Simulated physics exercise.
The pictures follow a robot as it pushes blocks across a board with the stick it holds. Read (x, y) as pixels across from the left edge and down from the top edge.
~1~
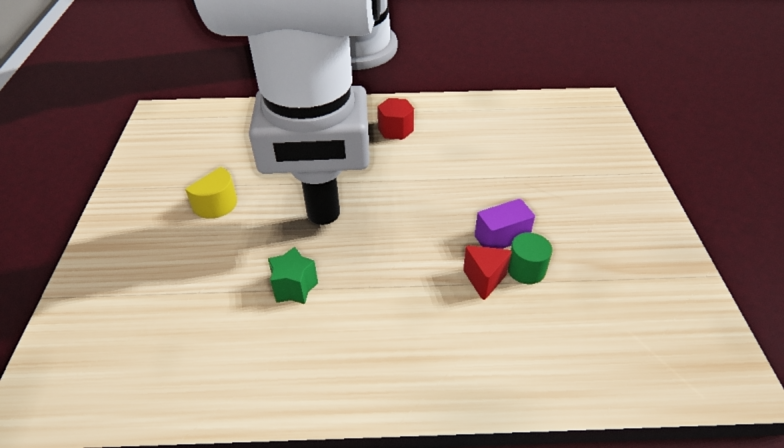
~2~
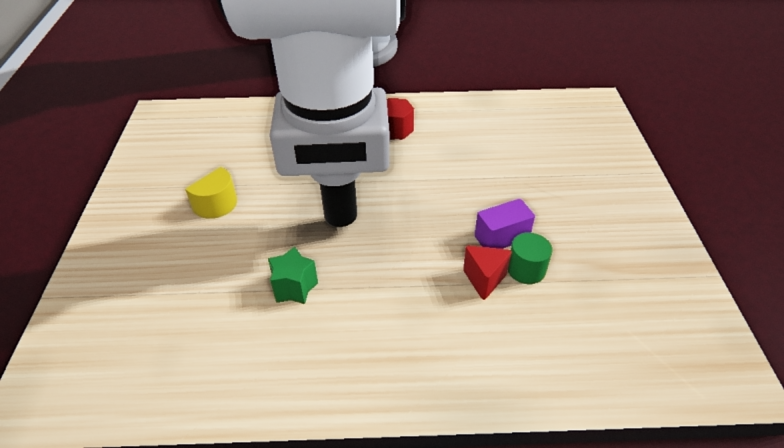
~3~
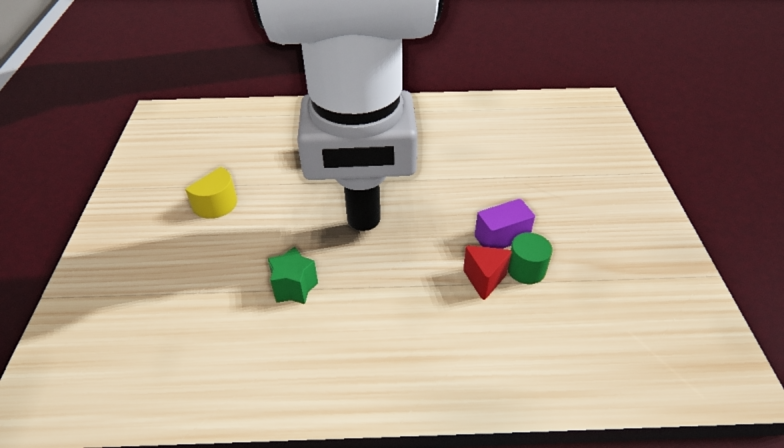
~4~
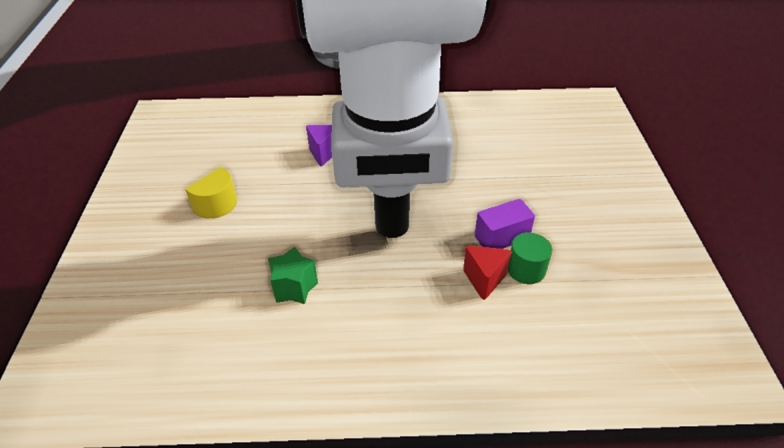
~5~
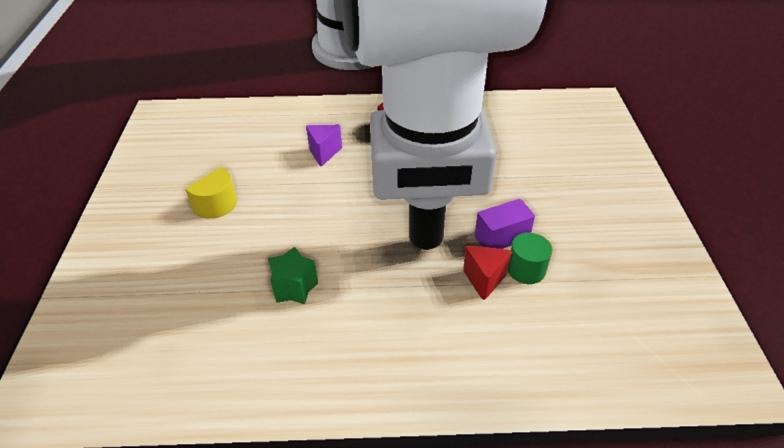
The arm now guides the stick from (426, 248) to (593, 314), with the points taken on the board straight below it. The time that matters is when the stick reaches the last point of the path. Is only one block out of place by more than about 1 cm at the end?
Final answer: No.
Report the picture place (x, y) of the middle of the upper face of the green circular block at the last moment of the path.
Its top centre lands on (567, 247).
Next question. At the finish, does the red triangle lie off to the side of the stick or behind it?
The answer is yes.
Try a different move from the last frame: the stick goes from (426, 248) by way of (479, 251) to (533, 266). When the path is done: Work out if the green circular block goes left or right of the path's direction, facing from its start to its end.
It shifts to the right.
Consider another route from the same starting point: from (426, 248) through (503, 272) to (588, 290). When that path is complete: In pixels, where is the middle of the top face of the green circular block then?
I'd guess (617, 245).
What follows on the original path. One third of the way, stick at (480, 259); red triangle at (507, 271).
Two thirds of the way, stick at (537, 281); red triangle at (526, 292), turned 15° clockwise; green circular block at (563, 247).
At the end, stick at (597, 304); red triangle at (527, 292), turned 15° clockwise; purple oblong in place; green circular block at (567, 247).
